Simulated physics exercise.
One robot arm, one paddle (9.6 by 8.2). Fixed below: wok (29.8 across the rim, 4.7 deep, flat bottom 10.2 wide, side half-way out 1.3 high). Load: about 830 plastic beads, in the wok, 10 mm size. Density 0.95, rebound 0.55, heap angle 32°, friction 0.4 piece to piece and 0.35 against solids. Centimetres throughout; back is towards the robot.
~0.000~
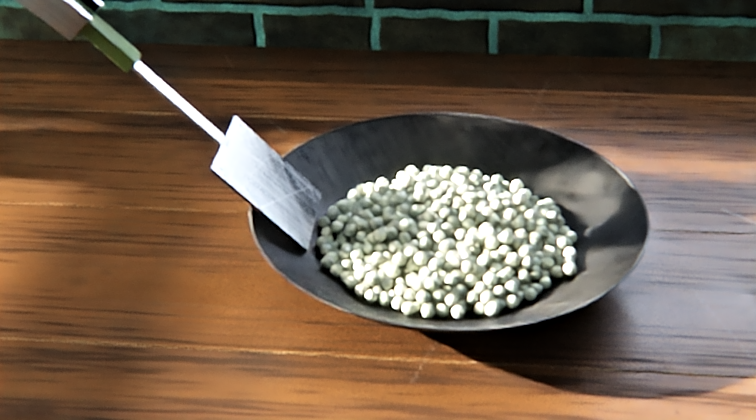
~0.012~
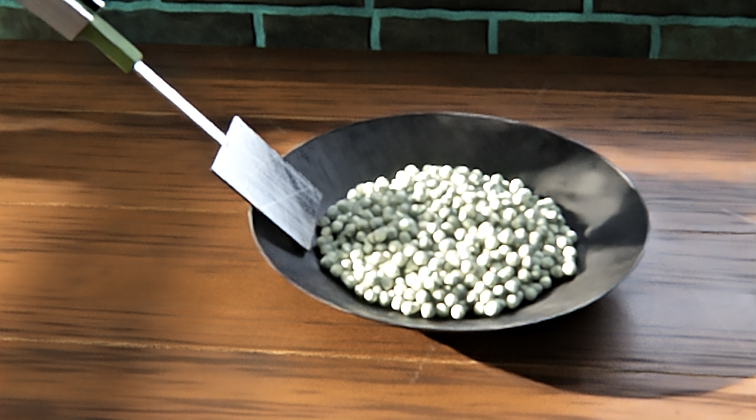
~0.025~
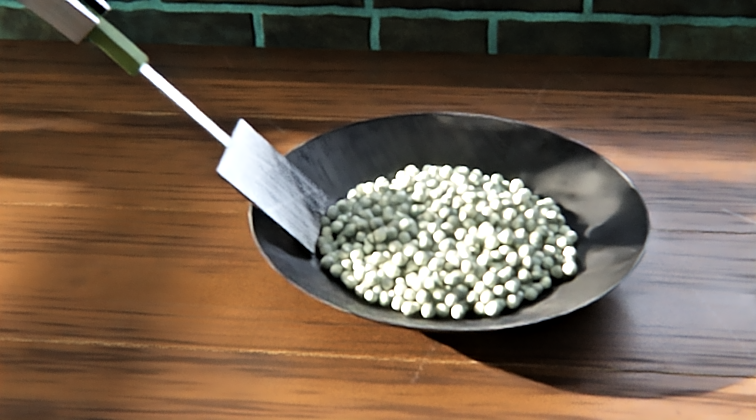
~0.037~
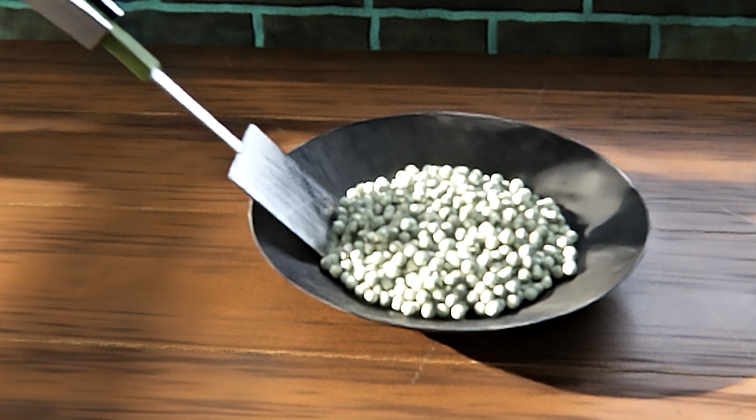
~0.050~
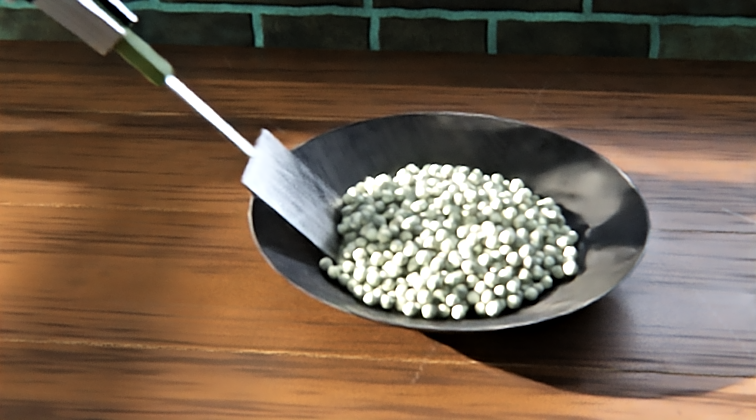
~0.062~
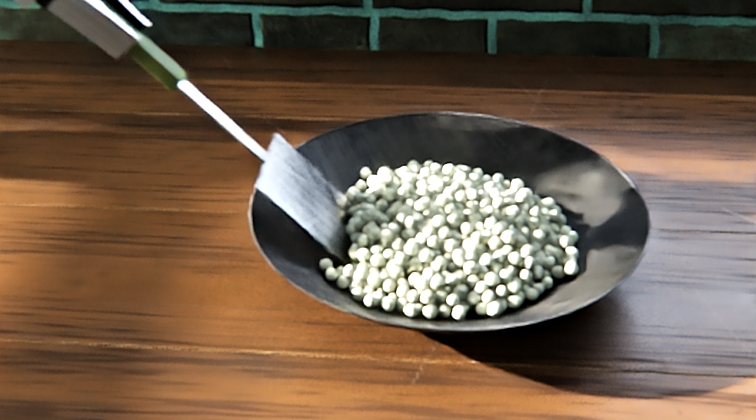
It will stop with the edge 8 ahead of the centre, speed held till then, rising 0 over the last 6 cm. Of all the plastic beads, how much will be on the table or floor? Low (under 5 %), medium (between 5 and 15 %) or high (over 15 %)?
Share on the table or floor: Medium (between 5 and 15 %).
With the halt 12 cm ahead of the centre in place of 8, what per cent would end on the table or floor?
In that case some 35 per cent.
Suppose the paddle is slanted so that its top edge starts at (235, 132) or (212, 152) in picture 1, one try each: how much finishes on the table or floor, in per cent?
Some 10 and 10 per cent.
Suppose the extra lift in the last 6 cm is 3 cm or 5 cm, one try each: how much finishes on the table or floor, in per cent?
Some 15 and 10 per cent.
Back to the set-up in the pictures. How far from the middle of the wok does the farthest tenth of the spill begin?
Some 30 cm.
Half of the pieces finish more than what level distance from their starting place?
Roughly 6 cm.
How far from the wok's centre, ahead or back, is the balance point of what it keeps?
Some 5.0 cm ahead.
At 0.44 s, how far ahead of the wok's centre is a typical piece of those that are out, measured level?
About 18 cm.
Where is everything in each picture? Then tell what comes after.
The first picture shows paddle top edge at (223, 141), sloping 46°; upper third of the load around (443, 225), from x 320 to 570, top at y 170; 826 in the wok.
The second picture shows paddle top edge at (224, 142), sloping 46°; upper third of the load around (443, 225), from x 320 to 570, top at y 170.
The third picture shows paddle top edge at (229, 145), sloping 46°; upper third of the load around (443, 225), from x 320 to 570, top at y 170.
The fourth picture shows paddle top edge at (241, 150), sloping 46°; upper third of the load around (441, 224), from x 330 to 570, top at y 170.
The fifth picture shows paddle top edge at (253, 155), sloping 46°; upper third of the load around (440, 223), from x 325 to 570, top at y 170.
The sixth picture shows paddle top edge at (266, 159), sloping 46°; upper third of the load around (444, 222), from x 325 to 570, top at y 165; 826 in the wok.
After 0.13 s, sloping 46°, highest piece 5 above the table; 826 in the wok.
After 0.20 s, sloping 46°, highest piece 5 above the table; 826 in the wok.
After 0.44 s, sloping 46°, highest piece 6 above the table; 754 in the wok, 67 on the table or floor, 5 on the blade or in flight.
After 1.49 s, sloping 46°, highest piece 6 above the table; 746 in the wok, 80 on the table or floor.
At rest, 746 in the wok, 80 on the table or floor. That is 10 % on the table or floor.
